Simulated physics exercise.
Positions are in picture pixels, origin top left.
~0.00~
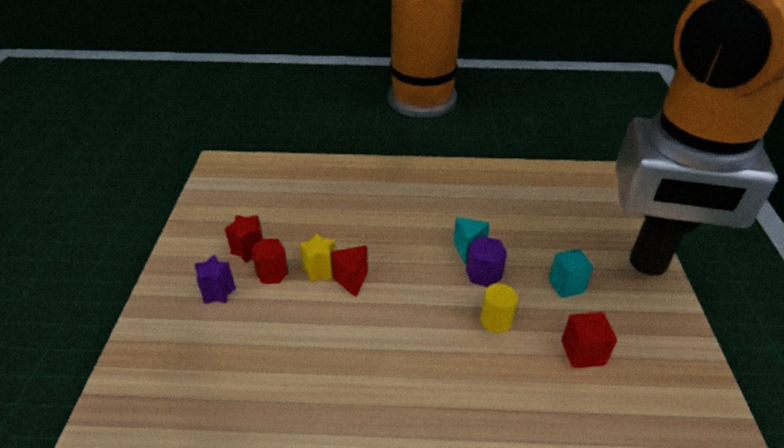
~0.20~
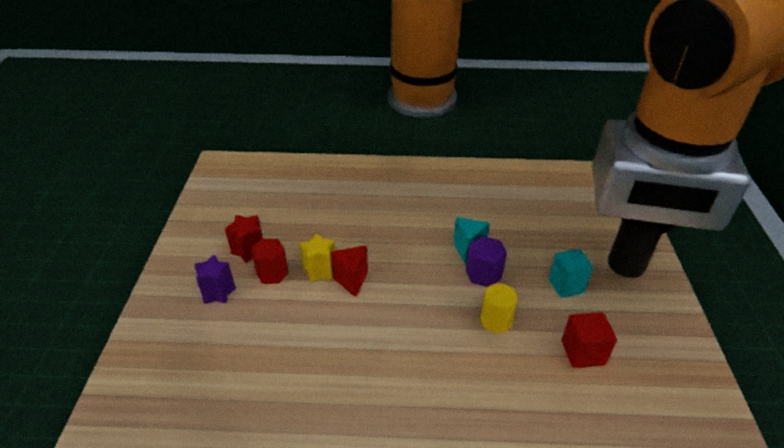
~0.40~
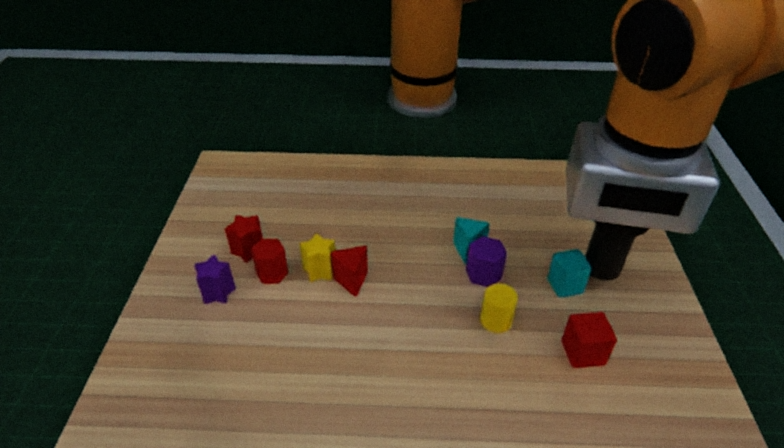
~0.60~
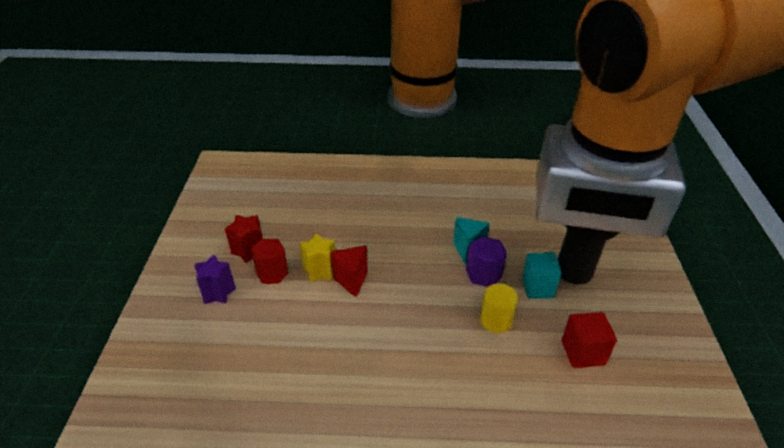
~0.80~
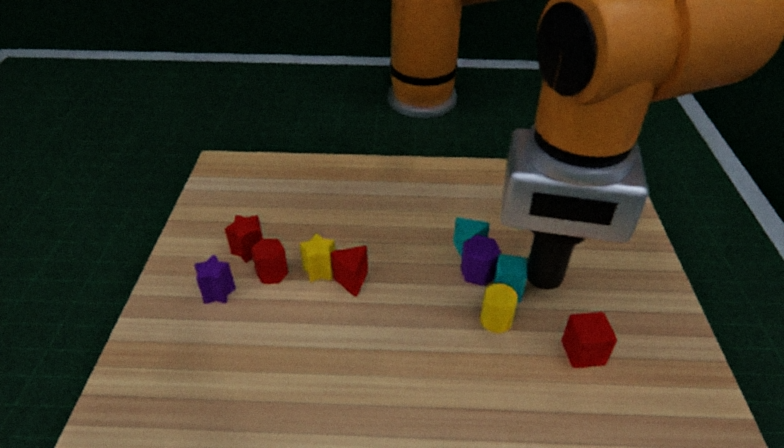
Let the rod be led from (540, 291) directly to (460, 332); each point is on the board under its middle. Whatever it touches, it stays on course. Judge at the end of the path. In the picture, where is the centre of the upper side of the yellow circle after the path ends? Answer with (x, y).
Close to (449, 334).
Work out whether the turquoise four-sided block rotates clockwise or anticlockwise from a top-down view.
It turns round clockwise.
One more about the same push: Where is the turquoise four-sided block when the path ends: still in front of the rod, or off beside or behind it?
Slid off.
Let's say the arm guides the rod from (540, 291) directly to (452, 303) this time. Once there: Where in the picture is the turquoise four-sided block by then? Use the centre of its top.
So, by the moment the path ends, you'll find the top centre of the turquoise four-sided block at (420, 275).
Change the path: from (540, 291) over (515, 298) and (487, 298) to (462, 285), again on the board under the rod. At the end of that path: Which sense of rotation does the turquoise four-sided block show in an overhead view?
Looking down on the board, it turns counter-clockwise.
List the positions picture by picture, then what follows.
Rod's lower end at (648, 263); turquoise triangular piece at (472, 226); purple six-sided block at (488, 249); yellow circle at (501, 295); turquoise four-sided block at (575, 260), in the first frame.
Rod at (626, 265); blocks still, in the second frame.
Rod at (602, 268); blocks still, in the third frame.
Rod at (574, 271); turquoise four-sided block at (545, 263), in the fourth frame.
Rod at (544, 276); turquoise triangular piece at (472, 226); purple six-sided block at (482, 247); yellow circle at (501, 295); turquoise four-sided block at (513, 265), in the fifth frame.
What follows on the original path. One third of the way, rod at (518, 290); turquoise triangular piece at (468, 224), turned 20° clockwise; purple six-sided block at (468, 245), turned 15° clockwise; yellow circle at (497, 298); turquoise four-sided block at (486, 269), turned 30° clockwise.
Two thirds of the way, rod at (491, 303); turquoise triangular piece at (468, 224), turned 25° clockwise; purple six-sided block at (467, 245), turned 20° clockwise; yellow circle at (472, 315); turquoise four-sided block at (473, 269), turned 60° clockwise.
At the end, rod at (462, 316); turquoise triangular piece at (468, 224), turned 25° clockwise; purple six-sided block at (467, 245), turned 20° clockwise; yellow circle at (449, 334); turquoise four-sided block at (473, 269), turned 60° clockwise.
